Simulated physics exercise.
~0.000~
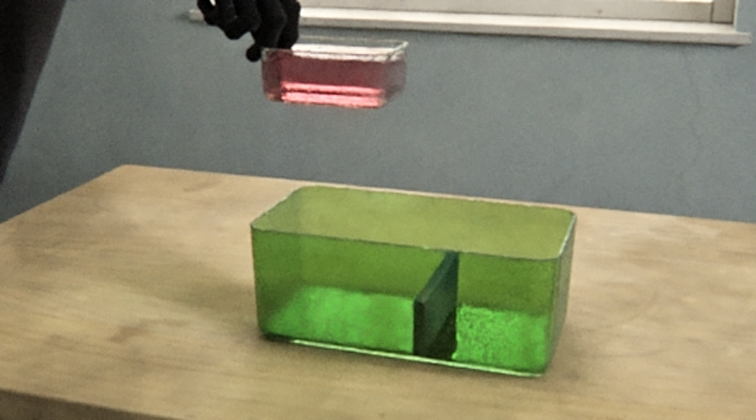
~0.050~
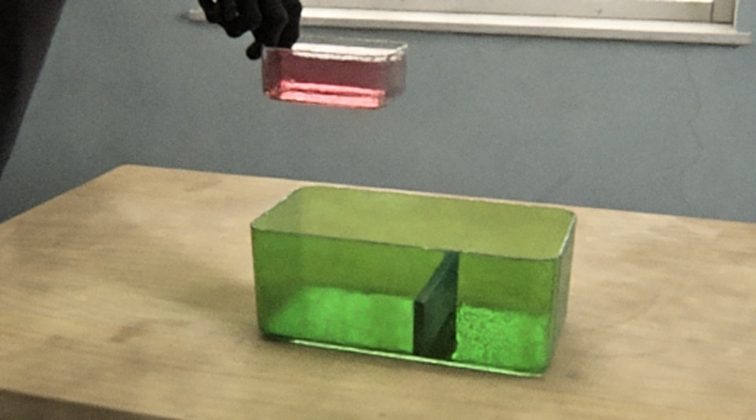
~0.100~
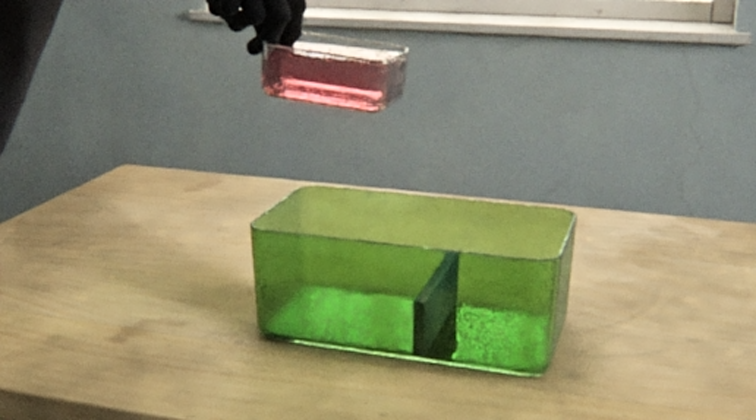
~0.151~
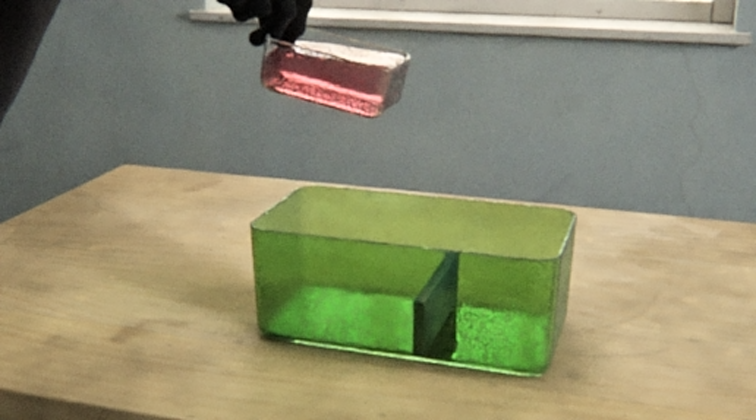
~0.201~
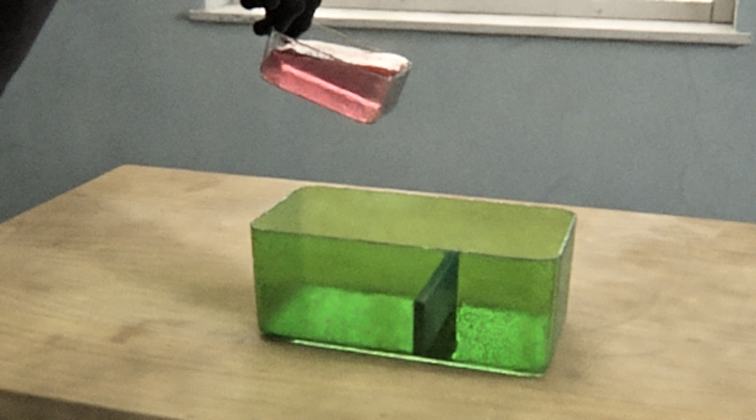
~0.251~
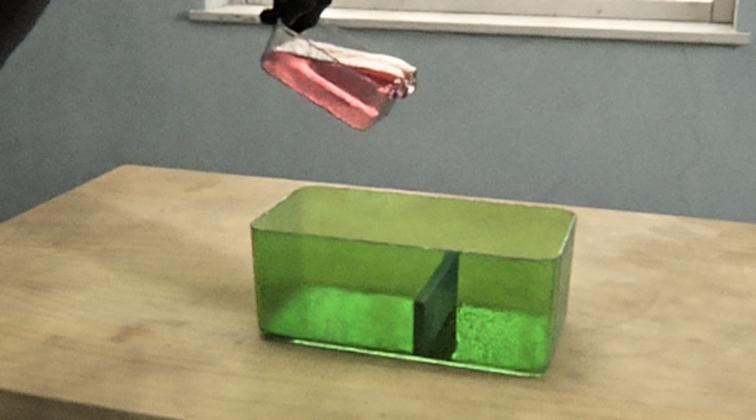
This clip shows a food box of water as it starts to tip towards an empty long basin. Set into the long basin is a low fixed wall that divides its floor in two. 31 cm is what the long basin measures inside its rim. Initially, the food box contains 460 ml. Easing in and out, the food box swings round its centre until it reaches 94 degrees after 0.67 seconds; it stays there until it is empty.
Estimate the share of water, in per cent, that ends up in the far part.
About 74 per cent.
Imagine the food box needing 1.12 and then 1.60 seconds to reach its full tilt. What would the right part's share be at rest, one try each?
In order, 75 and 70 per cent.
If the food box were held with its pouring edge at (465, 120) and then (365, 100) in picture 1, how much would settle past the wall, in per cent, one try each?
Roughly 90 per cent the first time and 5 per cent the second.
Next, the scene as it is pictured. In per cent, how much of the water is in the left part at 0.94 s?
The fraction is near 22 percent.
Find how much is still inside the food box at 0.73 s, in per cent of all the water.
Roughly 5 per cent.
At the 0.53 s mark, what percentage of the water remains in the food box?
I'd put it near 14 percent.
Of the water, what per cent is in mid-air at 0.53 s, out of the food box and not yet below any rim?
48 %.
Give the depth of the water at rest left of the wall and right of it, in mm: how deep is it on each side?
Final reading - left some 4 mm, right some 18 mm.
Then, 0.53 s in, the tilt is 84° and 15 per cent is still to pour, 2 is left of the wall and 36 right of it.
Then, 0.73 s in, the tilt is 94° and 5 per cent is still to pour, 17 is left of the wall and 74 right of it.
Then, 0.94 s in, the tilt is 94° and 2 per cent is still to pour, 22 is left of the wall and 74 right of it.
Then, 1.17 s in, the tilt is 94° and 1 per cent is still to pour, 24 is left of the wall and 74 right of it.
Finally, 25 per cent lies left of the wall, 74 right of it and 1 outside.
